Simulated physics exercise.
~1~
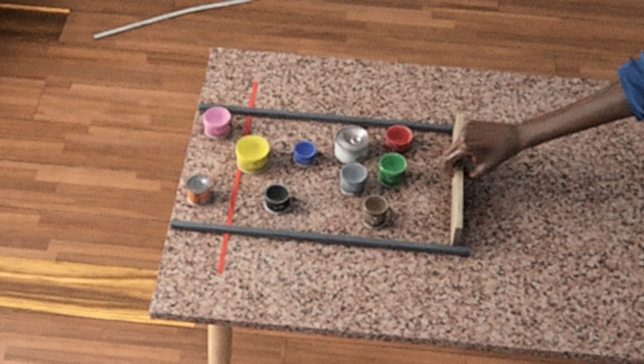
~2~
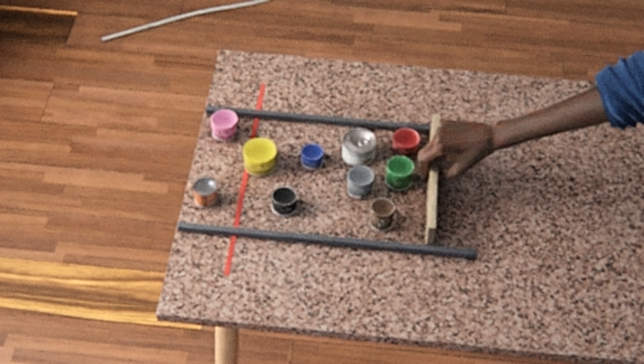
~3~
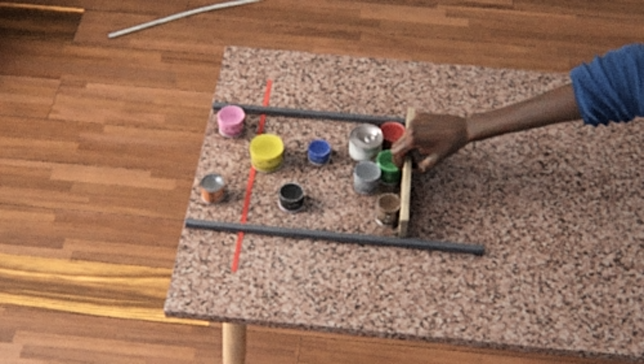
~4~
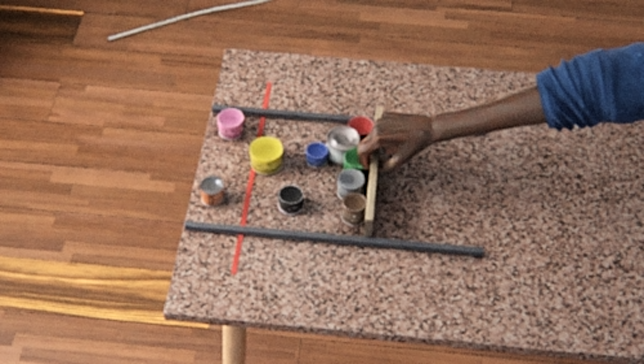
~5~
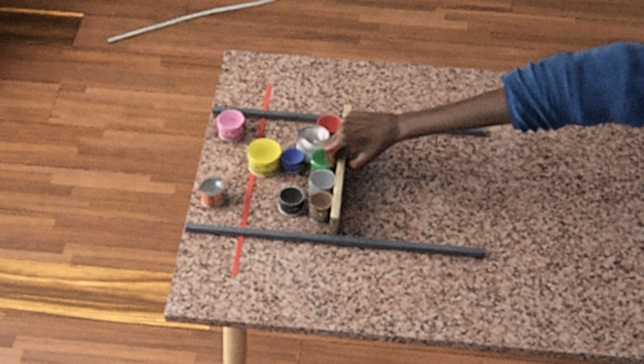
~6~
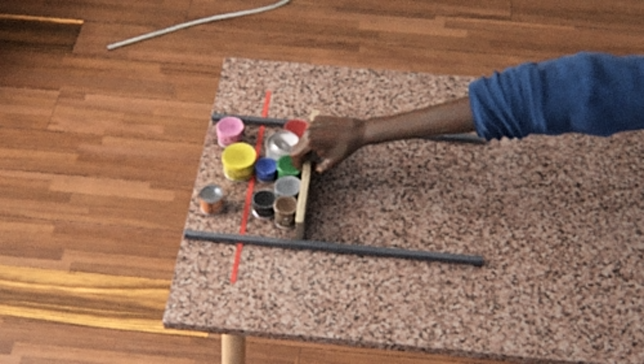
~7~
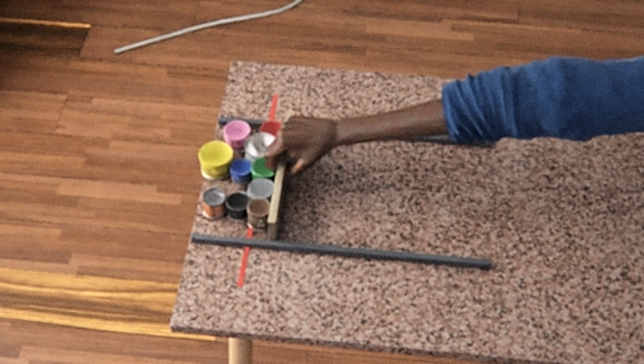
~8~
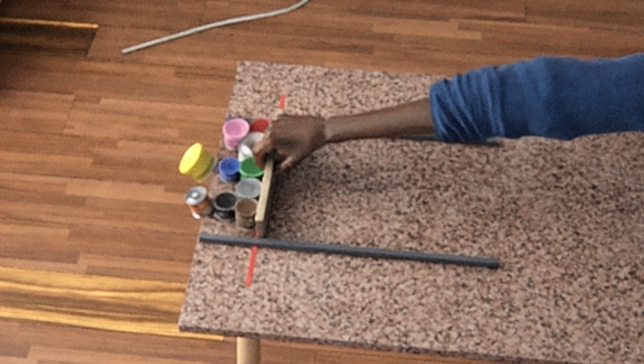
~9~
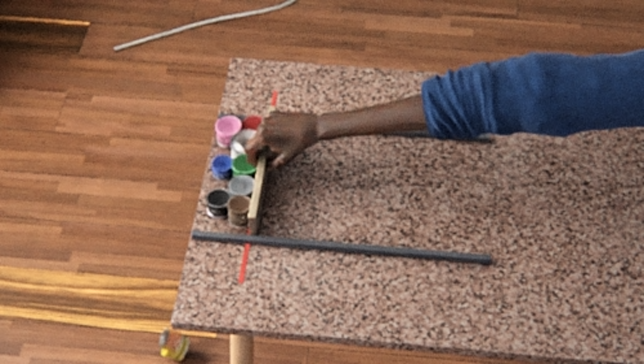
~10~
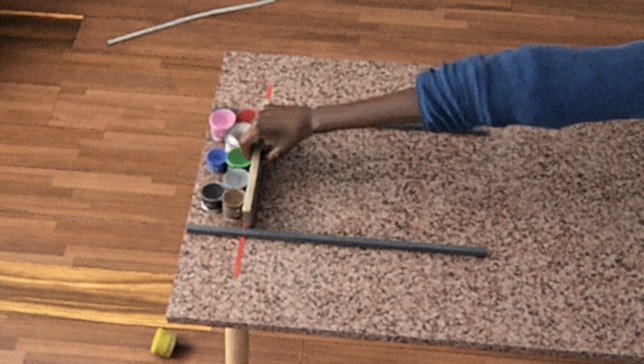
On a speckled tabletop, a hand slides a board left, pushing small pots until two fall off.
